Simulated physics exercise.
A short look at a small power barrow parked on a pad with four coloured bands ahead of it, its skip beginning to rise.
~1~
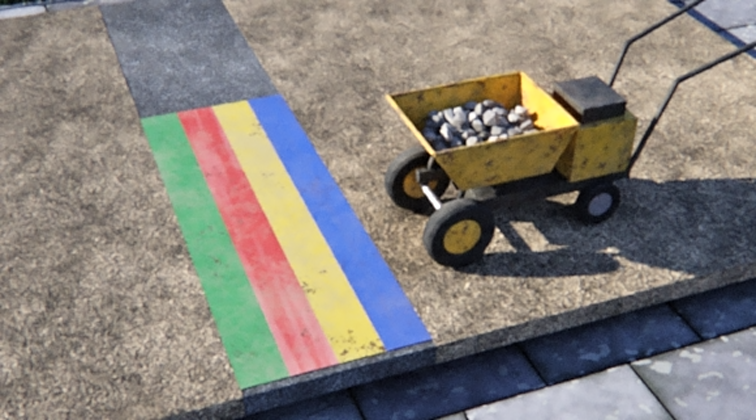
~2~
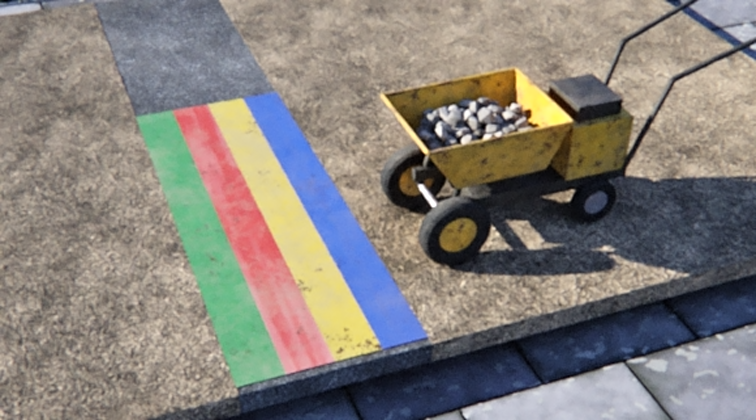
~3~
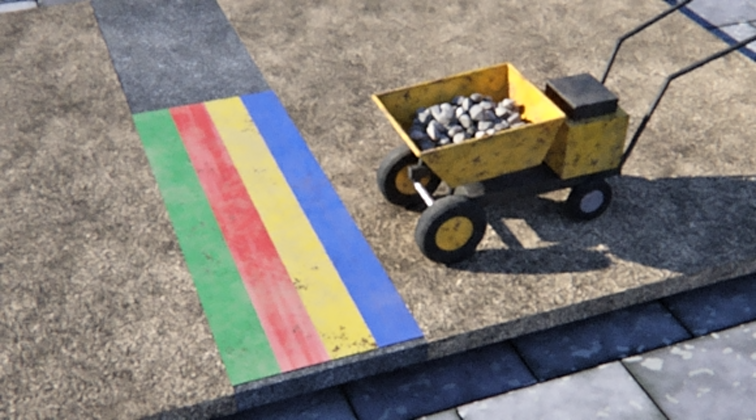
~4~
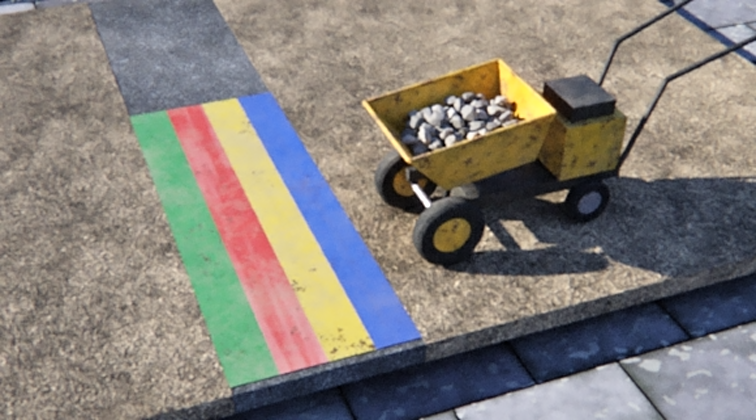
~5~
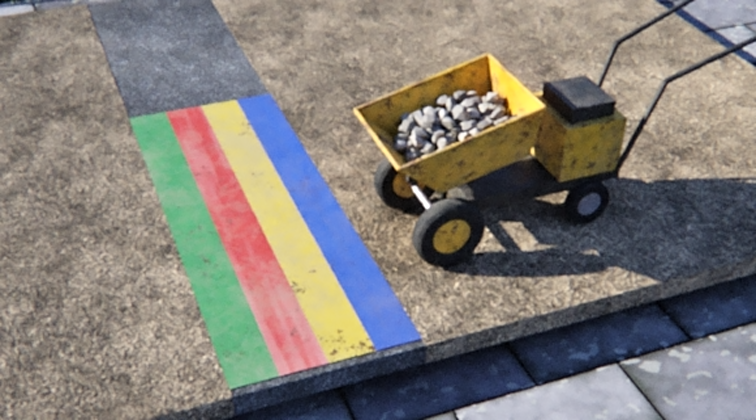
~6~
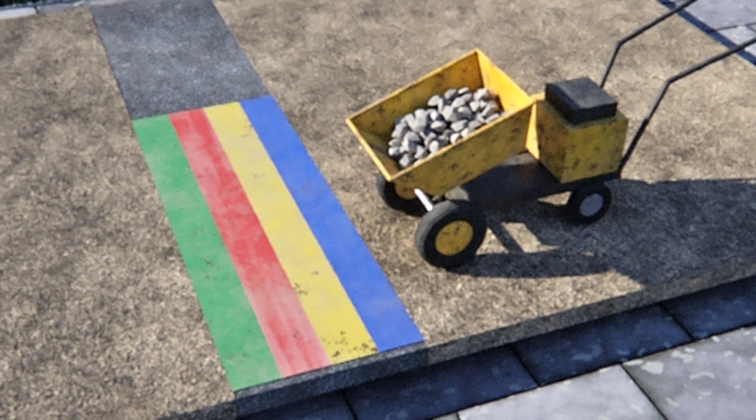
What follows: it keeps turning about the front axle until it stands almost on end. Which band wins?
Most covered: The yellow band.
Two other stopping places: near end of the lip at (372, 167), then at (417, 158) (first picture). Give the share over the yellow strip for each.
In turn 0 and 30 in a hundred.
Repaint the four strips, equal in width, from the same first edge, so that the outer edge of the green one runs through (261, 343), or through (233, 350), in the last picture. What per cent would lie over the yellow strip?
About 20 and 30 per cent.
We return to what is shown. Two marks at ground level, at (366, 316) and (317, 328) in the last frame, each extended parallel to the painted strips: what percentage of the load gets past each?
The first gives 70 %, the second 30 %.
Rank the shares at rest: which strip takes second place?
It is the strip in red.
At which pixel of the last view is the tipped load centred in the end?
Around (291, 262).
Shortly afterwards, skip tipped steeply; the whole lot in the skip.
Next, skip tipped right over; near two thirds in the skip; near a quarter over the yellow strip; a little over the red strip.
Some moments later, skip tipped right over; near a quarter in the skip; a little over the blue strip; near a third over the yellow strip; near a quarter over the red strip; a little over the green strip; only a few off the paint.
In the end, skip tipped right over; near a quarter in the skip; a little over the blue strip; near a third over the yellow strip; near a quarter over the red strip; a little over the green strip; only a few off the paint.
